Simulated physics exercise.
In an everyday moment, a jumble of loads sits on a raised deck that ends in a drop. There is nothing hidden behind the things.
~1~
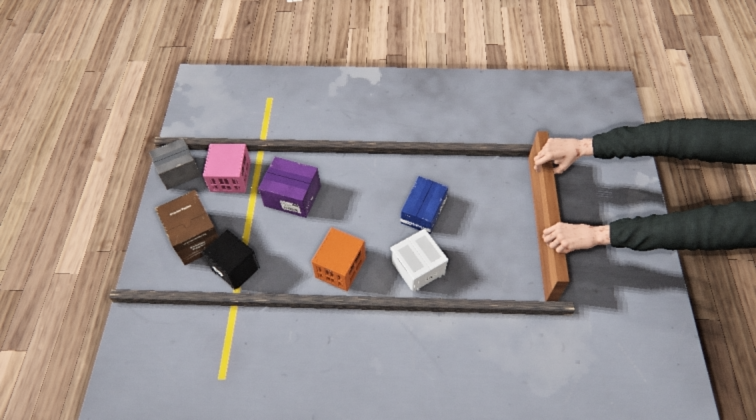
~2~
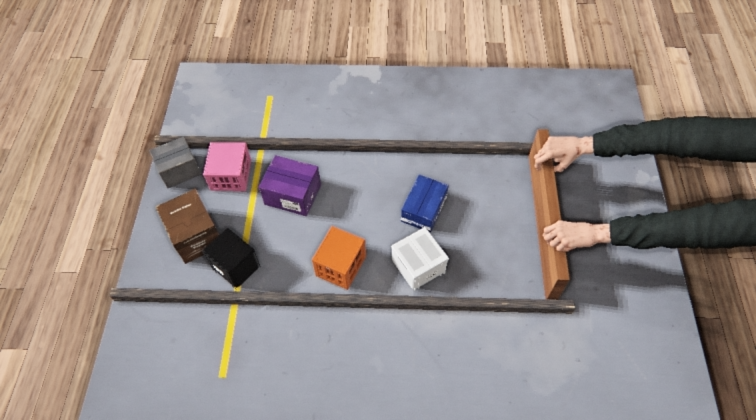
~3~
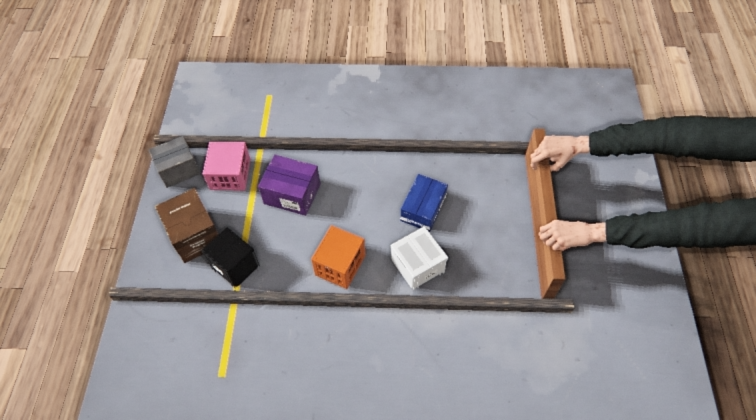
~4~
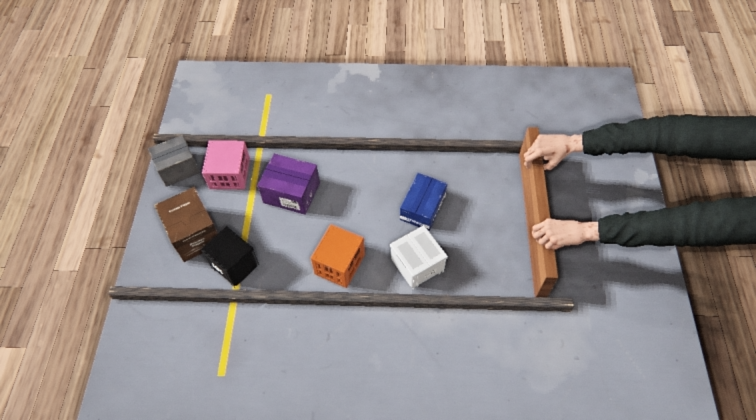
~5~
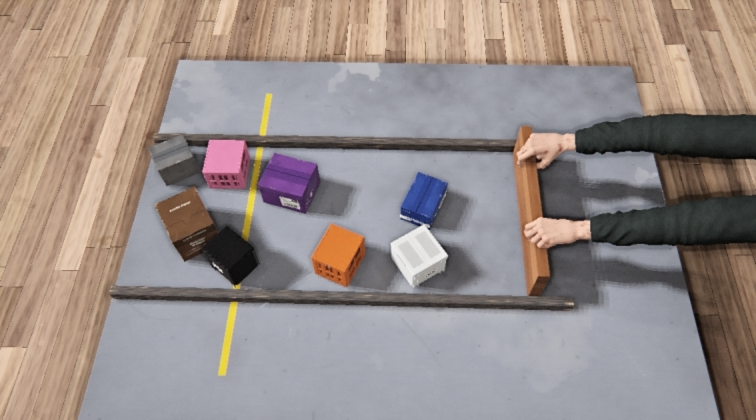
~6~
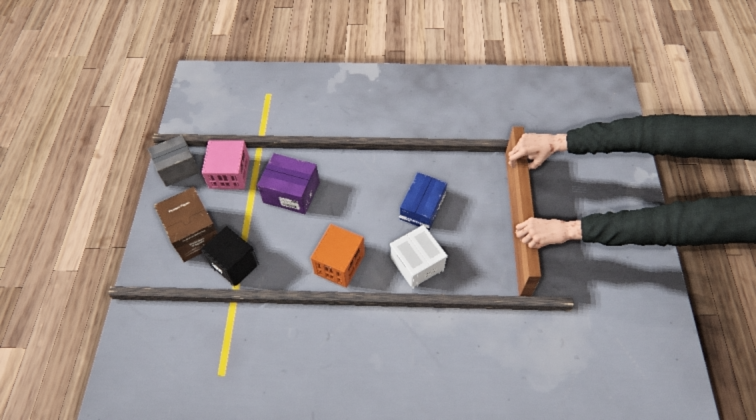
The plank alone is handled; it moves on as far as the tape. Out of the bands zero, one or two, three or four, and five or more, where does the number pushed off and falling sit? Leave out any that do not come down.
It sits at one or two.
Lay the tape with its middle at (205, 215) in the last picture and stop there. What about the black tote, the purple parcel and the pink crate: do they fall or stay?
Going one by one, the black tote goes down, the purple parcel is still up, the pink crate goes down.
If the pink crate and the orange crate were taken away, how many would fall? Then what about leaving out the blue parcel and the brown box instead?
That gives 0 for the first pair taken away and 0 for the second.
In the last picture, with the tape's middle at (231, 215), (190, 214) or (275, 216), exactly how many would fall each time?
Down on the ground: 1, 4 and 0.
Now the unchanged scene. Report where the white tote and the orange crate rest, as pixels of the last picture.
White tote at about (221, 242), orange crate at about (178, 261).
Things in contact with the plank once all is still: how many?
The count is 2.
A little later, none off yet; grey parcel at rest near (174, 161); brown box at rest near (189, 225); pink crate at rest near (227, 165).
When it is over, the number that fall off is one or two; down, grey parcel.
